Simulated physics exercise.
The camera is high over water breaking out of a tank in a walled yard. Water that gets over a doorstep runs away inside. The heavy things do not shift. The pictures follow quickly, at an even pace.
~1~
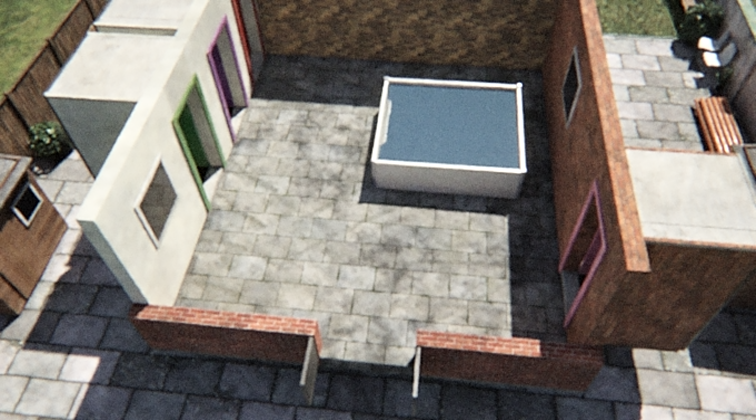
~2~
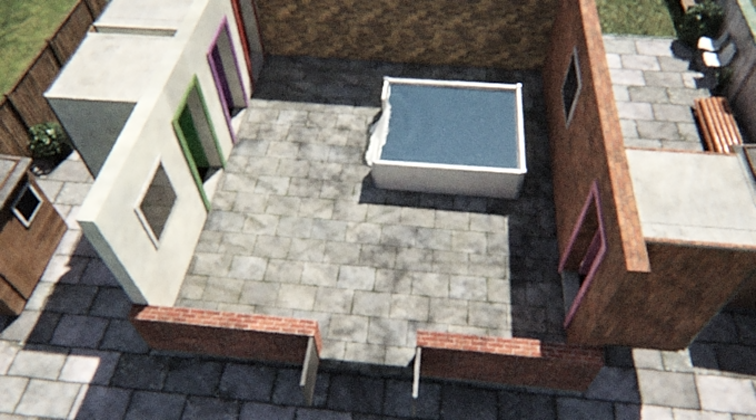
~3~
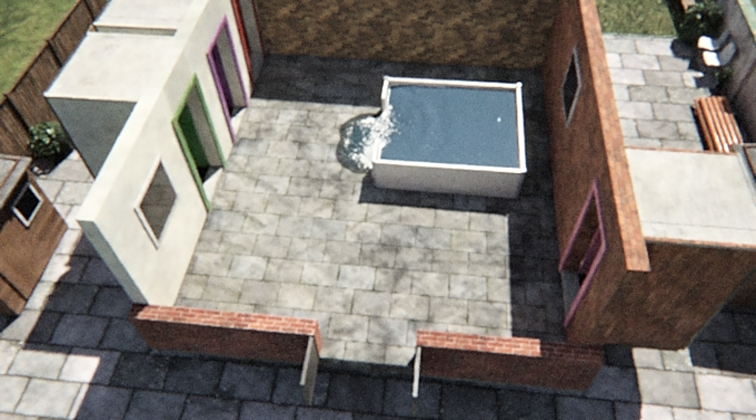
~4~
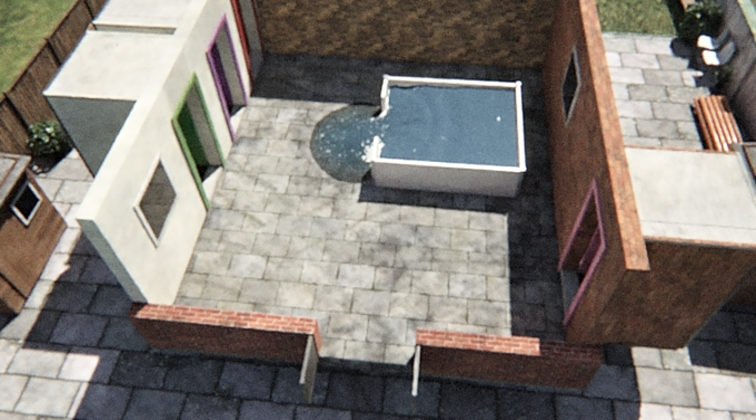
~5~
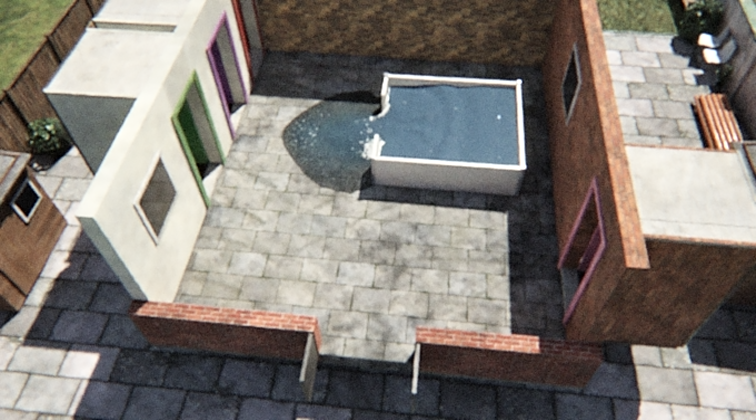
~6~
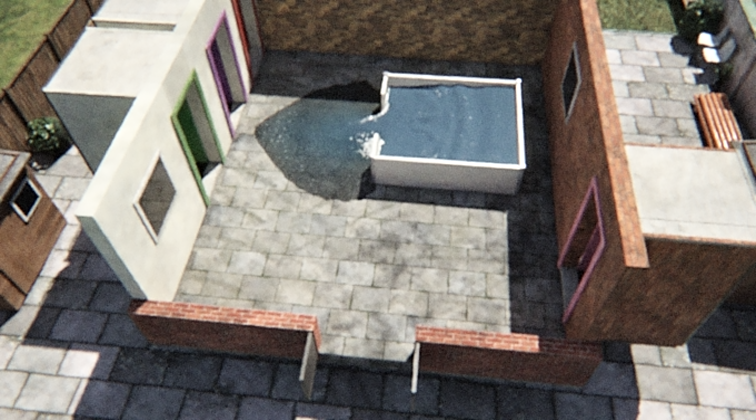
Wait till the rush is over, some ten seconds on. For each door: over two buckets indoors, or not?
The pink door stays under that; the red door stays under that; the purple door takes more than that; the green door takes more than that.
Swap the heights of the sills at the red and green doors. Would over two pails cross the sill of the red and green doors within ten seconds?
In short: Red door takes more; green door holds.
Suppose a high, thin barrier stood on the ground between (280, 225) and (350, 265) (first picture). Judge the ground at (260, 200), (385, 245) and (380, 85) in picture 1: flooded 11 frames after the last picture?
In that order: Covered, dry, dry.
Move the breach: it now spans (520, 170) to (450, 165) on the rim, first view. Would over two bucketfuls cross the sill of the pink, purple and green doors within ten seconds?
My reading: The pink one takes more, the purple one lets less in, the green one takes less.
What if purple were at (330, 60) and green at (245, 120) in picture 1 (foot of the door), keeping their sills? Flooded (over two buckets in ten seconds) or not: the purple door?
Then: The purple one takes more.
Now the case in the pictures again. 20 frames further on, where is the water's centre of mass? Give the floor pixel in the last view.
At about (376, 145).
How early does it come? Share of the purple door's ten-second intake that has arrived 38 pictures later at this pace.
About 80 per cent.
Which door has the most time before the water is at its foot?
The pink-painted one.
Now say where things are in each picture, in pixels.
The first picture shows the tank at (450, 125) is whole and still.
In the second picture, the front is at (370, 165), out from the gap at (383, 137).
In the third picture, water pours out at (382, 138) and has run to (347, 165).
In the fourth picture, the front is at (315, 136), out from the gap at (382, 137).
In the fifth picture, the front is at (287, 139), out from the gap at (382, 133).
In the sixth picture, water pours out at (382, 133) and has run to (263, 125).
A moment on, water covers 25 % of the floor; the pink door not reached, the red door not reached, the purple door over two buckets in, the green door wet at the sill, nothing in.
Next, water covers 35 % of the floor; the pink door not reached, the red door wet at the sill, nothing in, the purple door far over two buckets in, the green door over two buckets in.
Then, water covers 40 % of the floor; the pink door not reached, the red door wet at the sill, nothing in, the purple door far over two buckets in, the green door over two buckets in.
Later, water covers 75 % of the floor; the pink door not reached, the red door wet at the sill, nothing in, the purple door far over two buckets in, the green door far over two buckets in.
In the end, water covers 95 % of the floor; the pink door wet at the sill, nothing in, the red door wet at the sill, nothing in, the purple door far over two buckets in, the green door far over two buckets in.
